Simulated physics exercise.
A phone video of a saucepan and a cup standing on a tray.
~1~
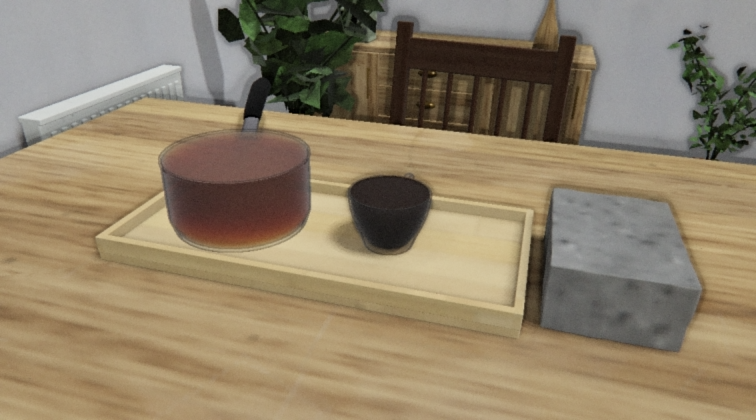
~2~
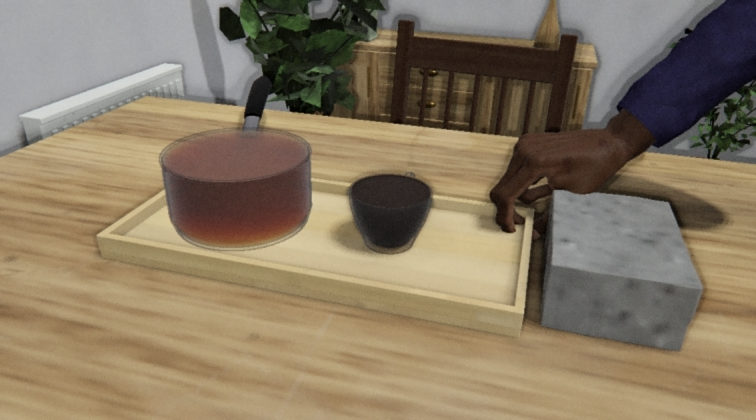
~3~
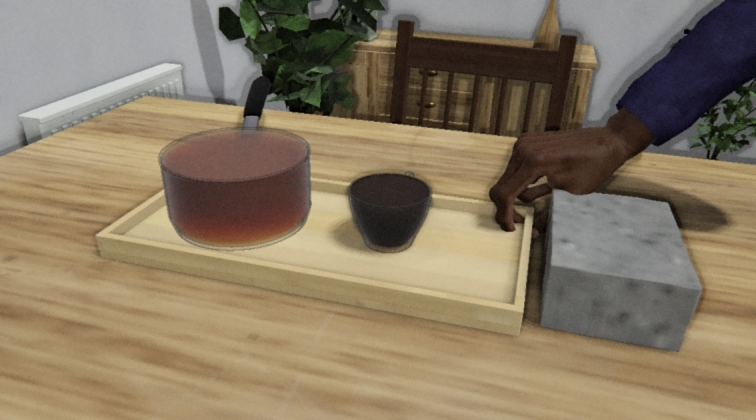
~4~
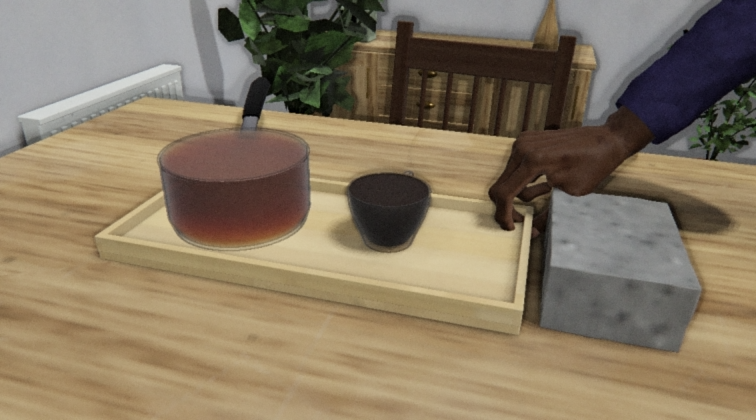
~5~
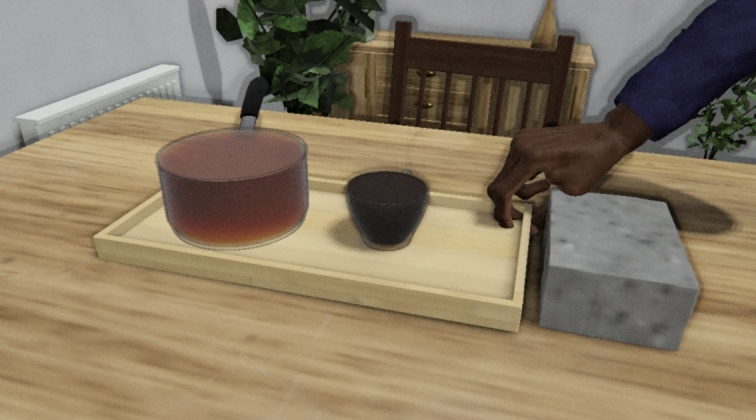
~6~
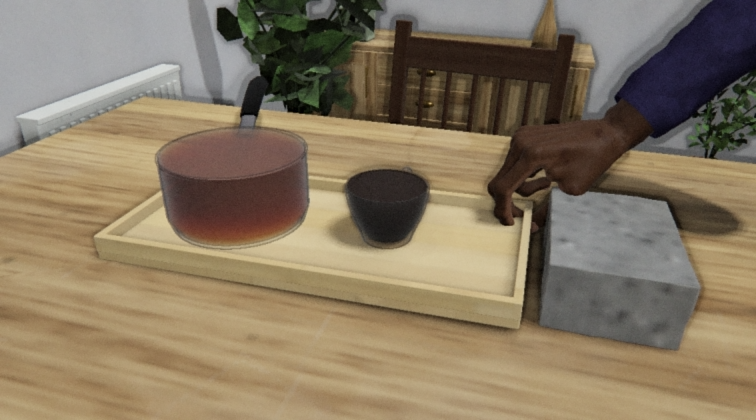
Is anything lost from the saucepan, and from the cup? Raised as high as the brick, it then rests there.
Result: Saucepan: Runs over; cup: Runs over.
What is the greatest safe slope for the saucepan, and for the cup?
Slopes: Near 4° then near 4°.
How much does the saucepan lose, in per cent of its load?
14 in a hundred, roughly.
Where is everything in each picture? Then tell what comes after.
In the first frame, the tray lies flat; saucepan (239, 185) nearly full; cup (389, 215) nearly full; brick (615, 310).
The second frame shows a hand takes the end of the tray; saucepan nearly full, surface at (237, 154); cup nearly full, surface at (391, 192).
The third frame shows slope near 0°; saucepan (239, 184) nearly full; cup (389, 213) nearly full.
The fourth frame shows the tray slopes by about 1°; saucepan nearly full, surface at (235, 154); cup nearly full, surface at (389, 190); brick (615, 310).
In the fifth frame, the end is rising; saucepan (236, 184) nearly full; cup (387, 211) nearly full.
In the sixth frame, the end has come up a little; saucepan nearly full, surface at (233, 152); cup nearly full, surface at (387, 187); brick (614, 309).
Next, the tray slopes by about 6°; saucepan, it has slopped over; cup, it has slopped over.
After that, the tray slopes by about 12°; saucepan, it has slopped over; cup, it has slopped over.
Finally, the tray slopes by about 10°, resting on the brick; saucepan, it has slopped over; cup, it has slopped over.
